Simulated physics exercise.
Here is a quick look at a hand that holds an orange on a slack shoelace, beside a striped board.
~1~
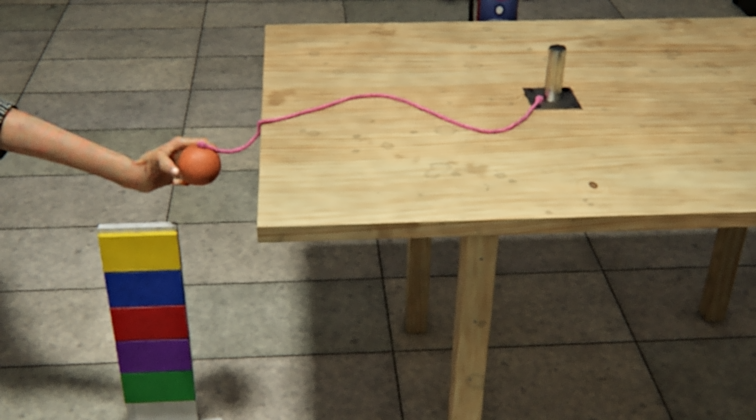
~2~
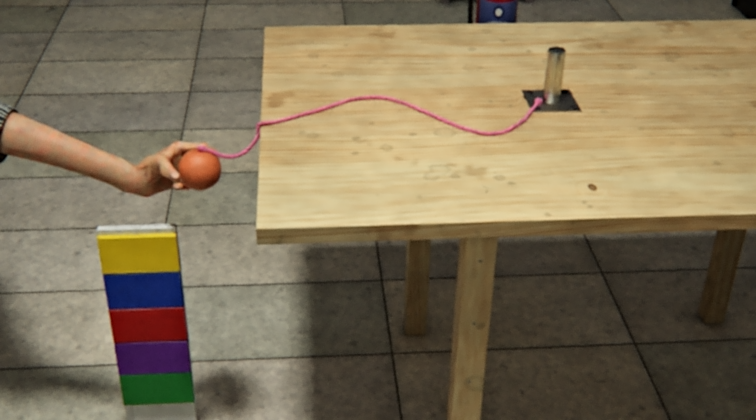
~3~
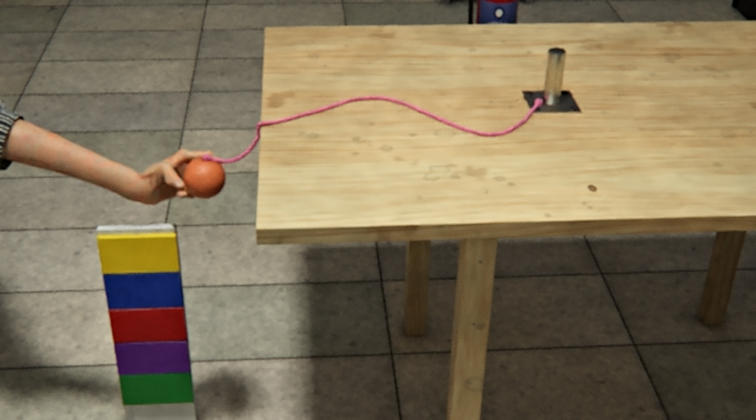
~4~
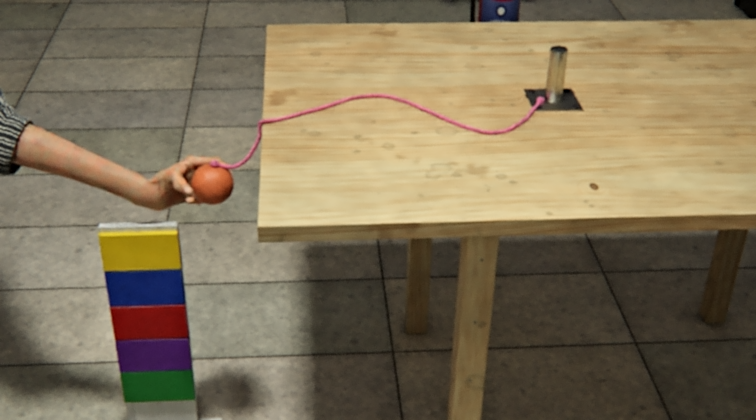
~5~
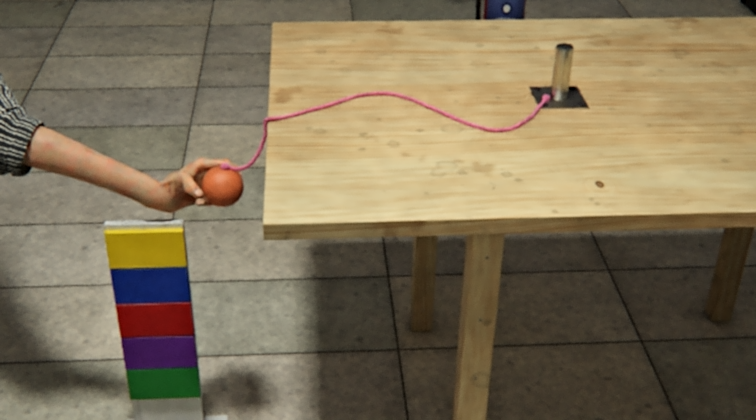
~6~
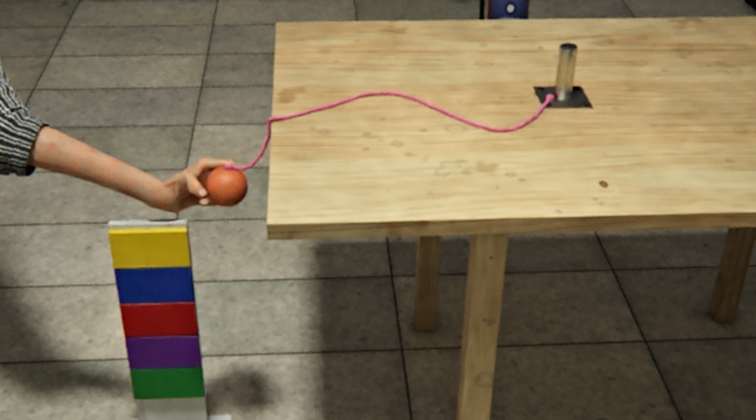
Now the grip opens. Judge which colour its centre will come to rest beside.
Its centre comes to rest beside blue.
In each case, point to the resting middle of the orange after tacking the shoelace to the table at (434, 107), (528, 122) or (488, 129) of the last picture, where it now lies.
About (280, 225), (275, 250) and (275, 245).
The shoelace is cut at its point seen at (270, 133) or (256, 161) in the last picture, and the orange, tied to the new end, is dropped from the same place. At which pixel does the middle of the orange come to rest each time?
First try: Near (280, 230). Second try: Near (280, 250).
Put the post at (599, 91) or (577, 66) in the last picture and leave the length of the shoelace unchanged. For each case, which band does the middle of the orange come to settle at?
Taking them in turn: Yellow; yellow.
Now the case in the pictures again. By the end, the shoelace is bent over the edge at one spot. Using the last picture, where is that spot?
It is around (341, 102).
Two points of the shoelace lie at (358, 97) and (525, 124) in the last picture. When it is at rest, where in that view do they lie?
The first moves to (292, 125), the second to (486, 104).
Early on, orange near (235, 273); level with blue.
Midway, orange near (299, 264); level with blue.
Near the end, orange near (264, 284); level with blue.
Finally, orange near (275, 282); level with blue. The blue one.
